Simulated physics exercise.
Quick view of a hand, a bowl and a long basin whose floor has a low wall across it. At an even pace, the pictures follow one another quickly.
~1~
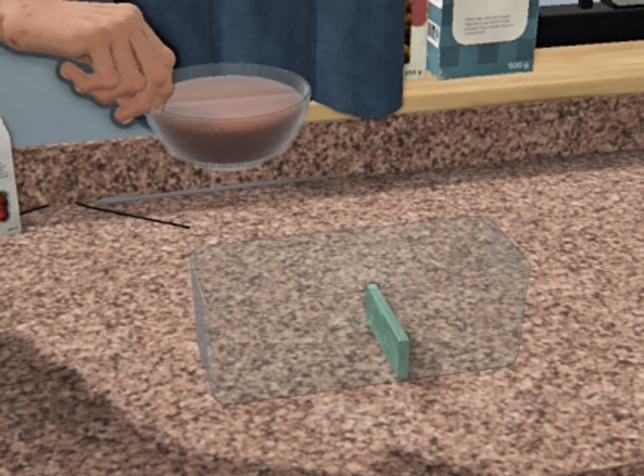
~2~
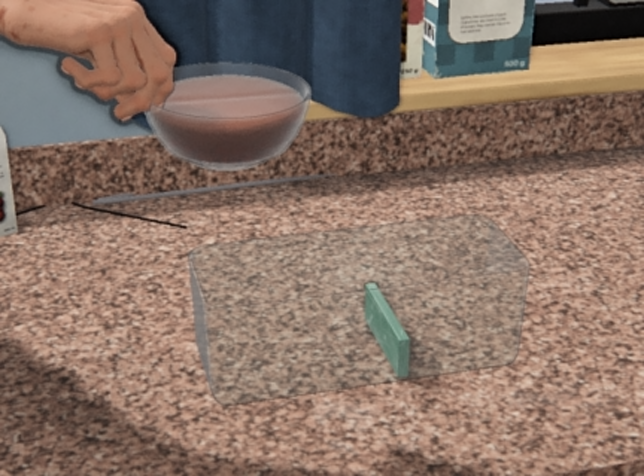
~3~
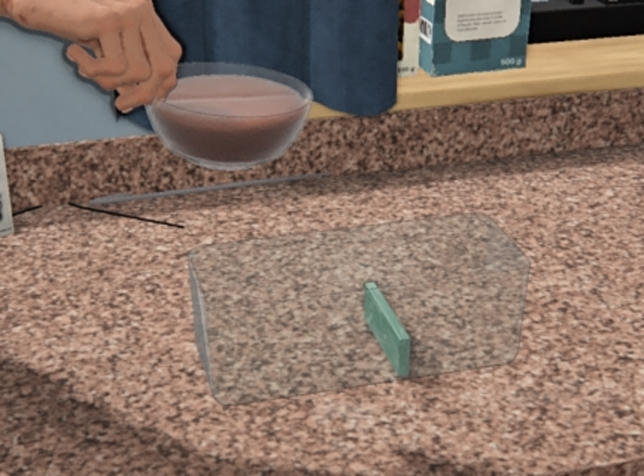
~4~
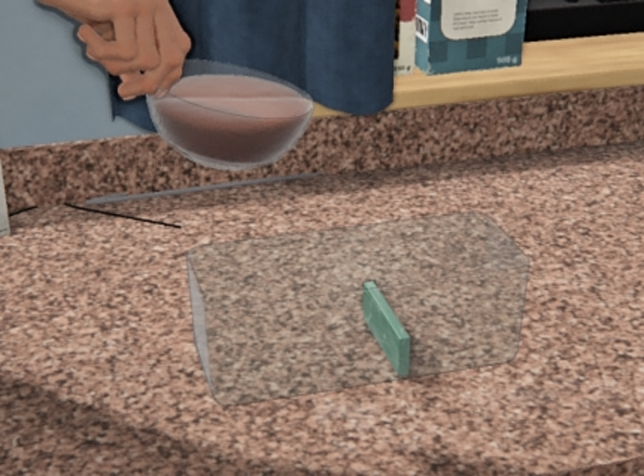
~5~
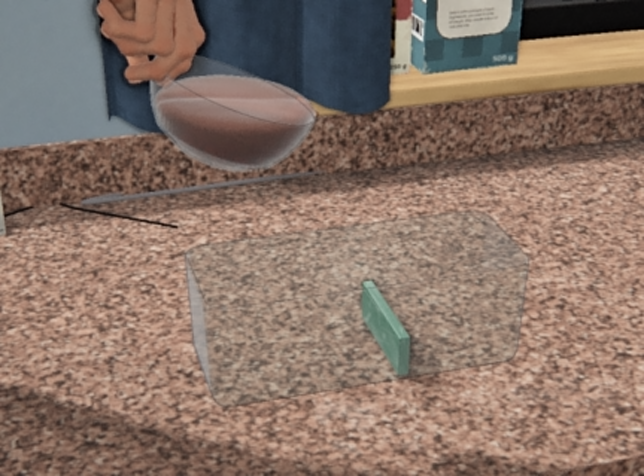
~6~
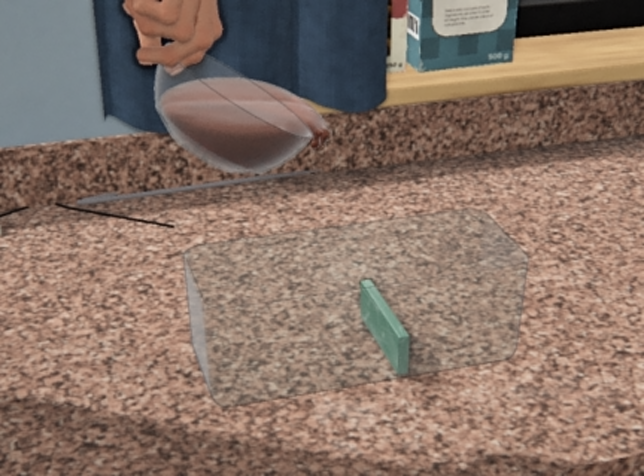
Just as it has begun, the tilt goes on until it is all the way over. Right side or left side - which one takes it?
I foresee the left area holding the largest share.
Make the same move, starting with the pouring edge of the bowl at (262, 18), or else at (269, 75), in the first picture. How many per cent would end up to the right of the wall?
In order: Close to 10 and 10 percent.
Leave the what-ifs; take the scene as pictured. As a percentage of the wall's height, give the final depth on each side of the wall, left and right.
On the left roughly 50, on the right roughly 20.
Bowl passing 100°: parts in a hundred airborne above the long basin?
Something like 35 per cent of it.
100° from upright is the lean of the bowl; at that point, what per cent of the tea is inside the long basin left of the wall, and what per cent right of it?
I'd put the left part near 40 per cent and the right part near 20.
A moment on, the tilt is 100° and 6 per cent is still to pour, 40 is left of the wall and 19 right of it.
Next, the tilt is 117° and 0 per cent is still to pour, 72 is left of the wall and 21 right of it.
Then the tilt is 117° and 0 per cent is still to pour, 71 is left of the wall and 22 right of it.
Later the tilt is 117° and 0 per cent is still to pour, 71 is left of the wall and 22 right of it.
In the end 71 per cent lies left of the wall, 22 right of it and 7 outside.
